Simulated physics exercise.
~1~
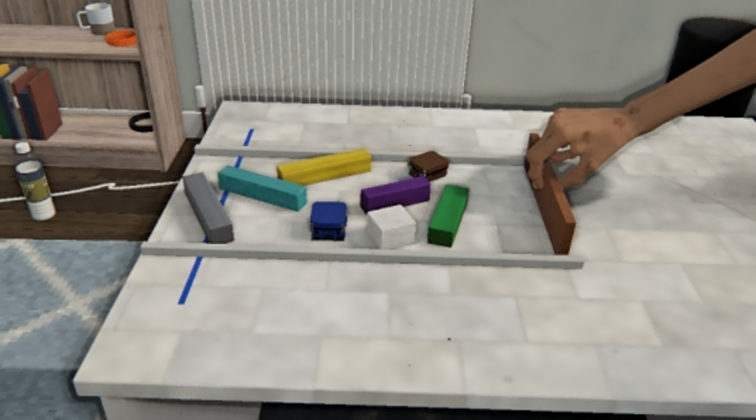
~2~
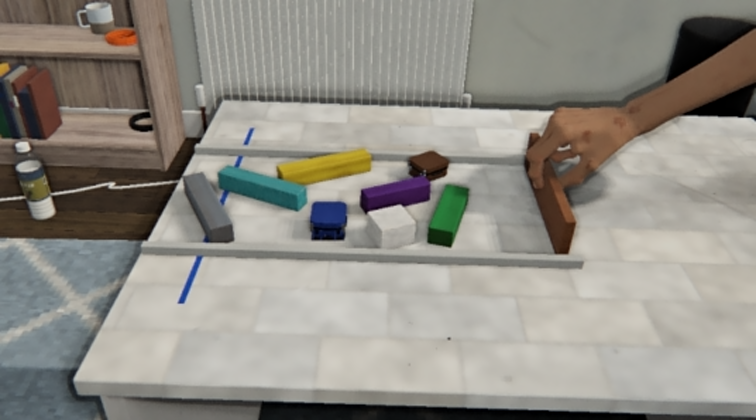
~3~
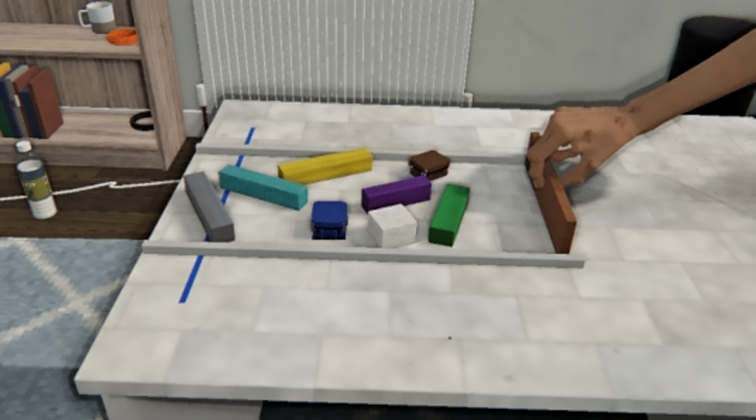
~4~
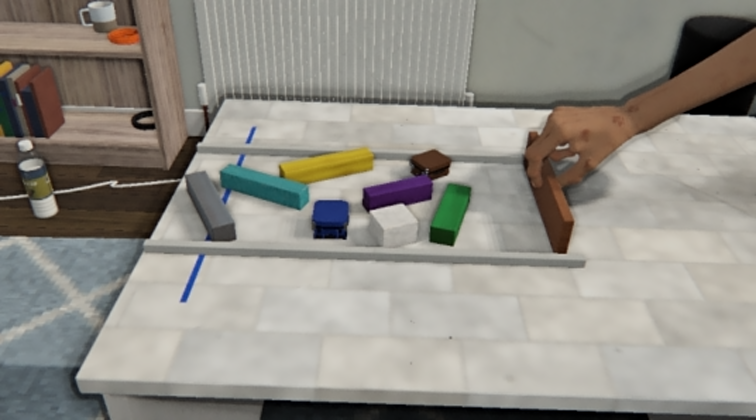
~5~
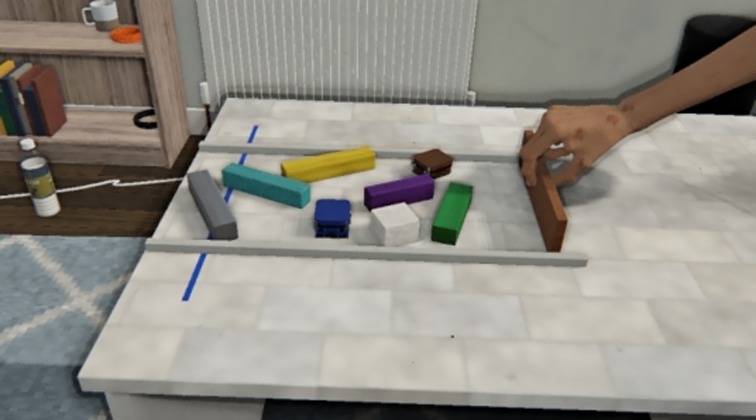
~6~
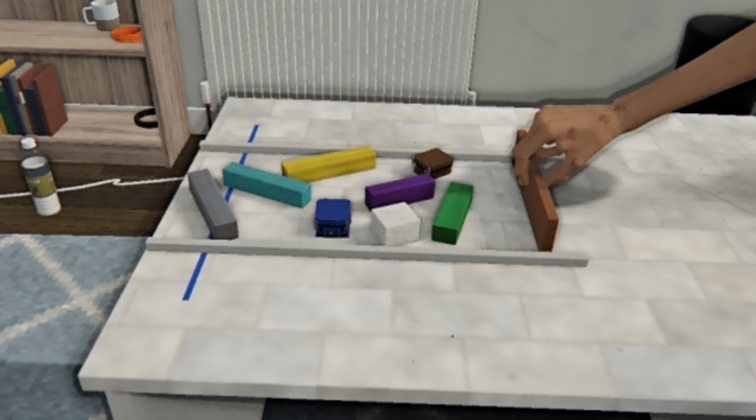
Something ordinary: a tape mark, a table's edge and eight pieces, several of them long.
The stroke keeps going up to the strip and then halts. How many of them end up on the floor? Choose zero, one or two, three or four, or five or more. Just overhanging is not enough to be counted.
Three or four.
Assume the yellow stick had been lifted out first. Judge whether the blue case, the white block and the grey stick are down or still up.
Outcome for the blue case: It drops; for the white block: It stays; for the grey stick: It drops.
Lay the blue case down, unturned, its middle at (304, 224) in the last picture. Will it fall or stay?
In the end the blue case slides off.
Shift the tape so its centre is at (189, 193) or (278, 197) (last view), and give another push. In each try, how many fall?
Counts: 7, 1.
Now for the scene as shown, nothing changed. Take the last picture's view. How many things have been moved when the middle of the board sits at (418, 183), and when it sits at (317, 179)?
4 by the first point, 8 by the second.
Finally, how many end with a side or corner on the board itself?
At rest, 2 are in contact.
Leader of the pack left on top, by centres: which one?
It's the white block.
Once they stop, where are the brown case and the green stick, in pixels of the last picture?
I'd say approximately (227, 152) and then (209, 204).
Early on, none off yet; grey stick at rest near (212, 204); turquoise bar at rest near (266, 185); yellow stick at rest near (330, 166).
A while later, none off yet; grey stick travelled a little near (193, 207); turquoise bar travelled a little near (233, 186); yellow stick travelled about its own width near (250, 160).
Finally, the number that fall off is three or four; lost, blue case, yellow stick, turquoise bar and grey stick.
